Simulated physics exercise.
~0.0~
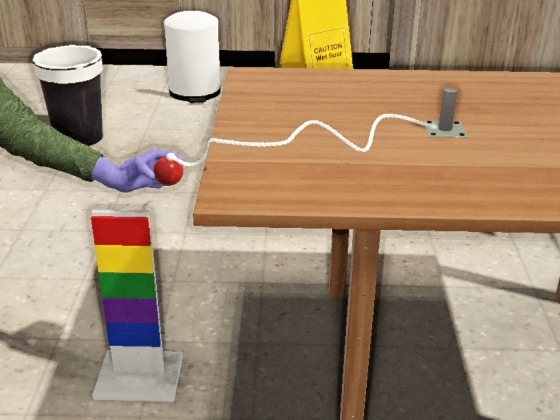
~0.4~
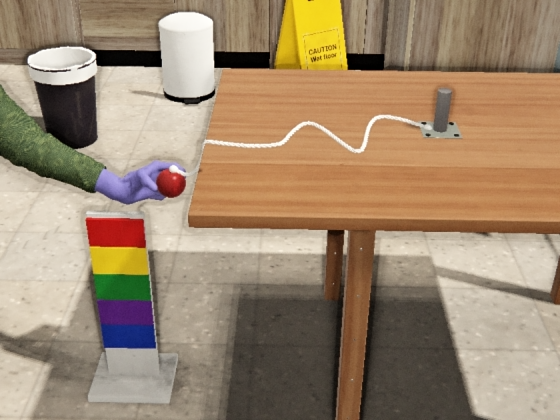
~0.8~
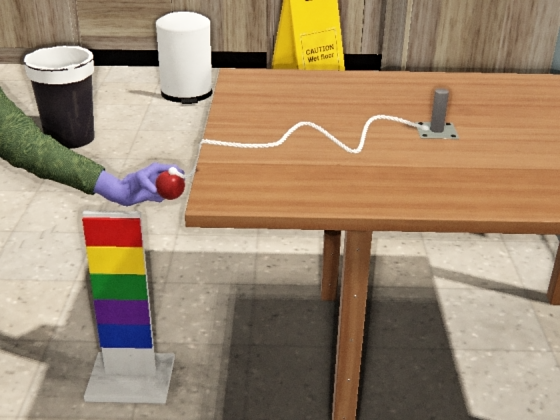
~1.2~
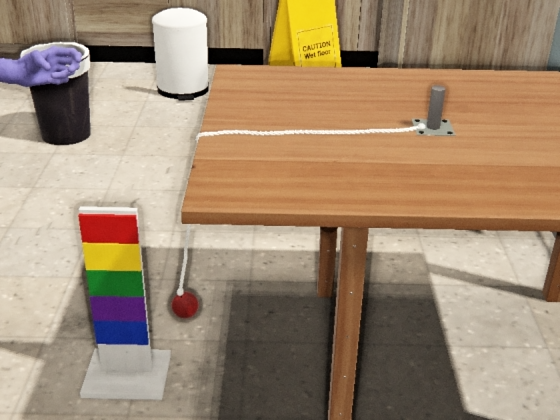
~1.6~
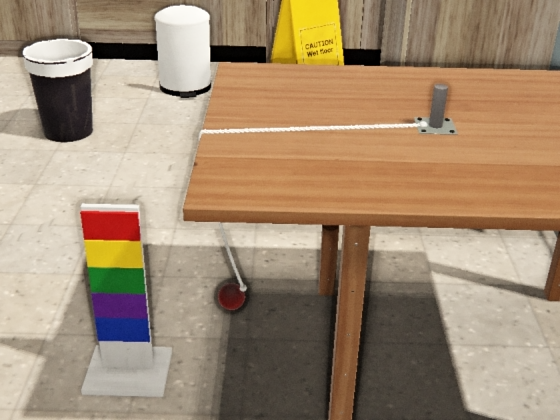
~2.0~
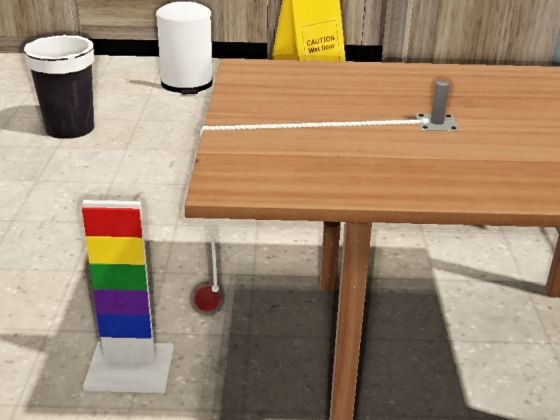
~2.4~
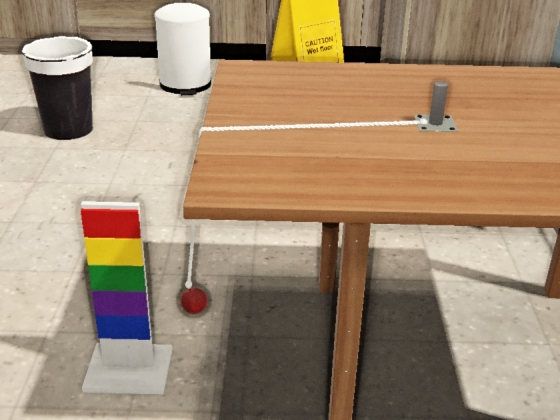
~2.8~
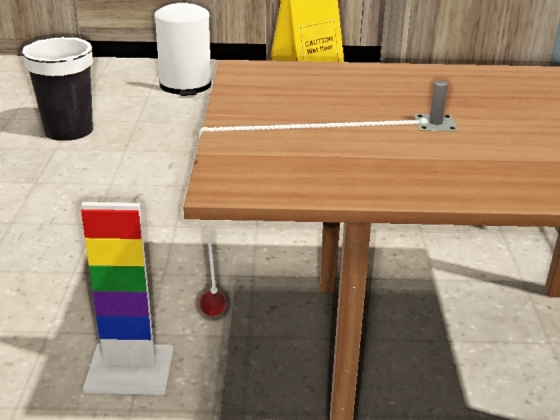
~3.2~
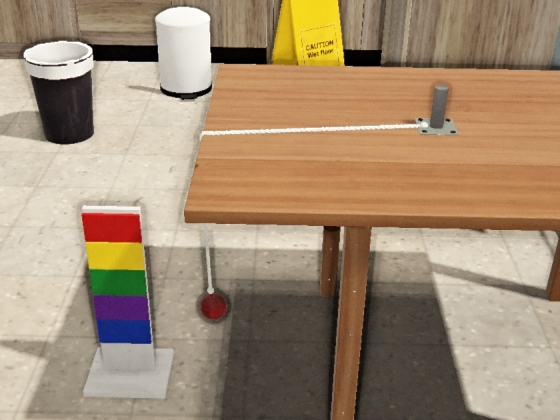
At the start, a purple-gloved hand holds a small red ball-like object just off the left end of a wooden table, its white cord winding loosely back to a metal post. Beside the table stands a panel with red, yellow, green, purple and blue bands, while the view sways slightly. The hand lets go and draws back to the left as the object drops and the cord pulls straight across the tabletop. The object swings right beneath the table's end, then left, then slightly right again. It finally hangs almost still, its middle level with the purple band.
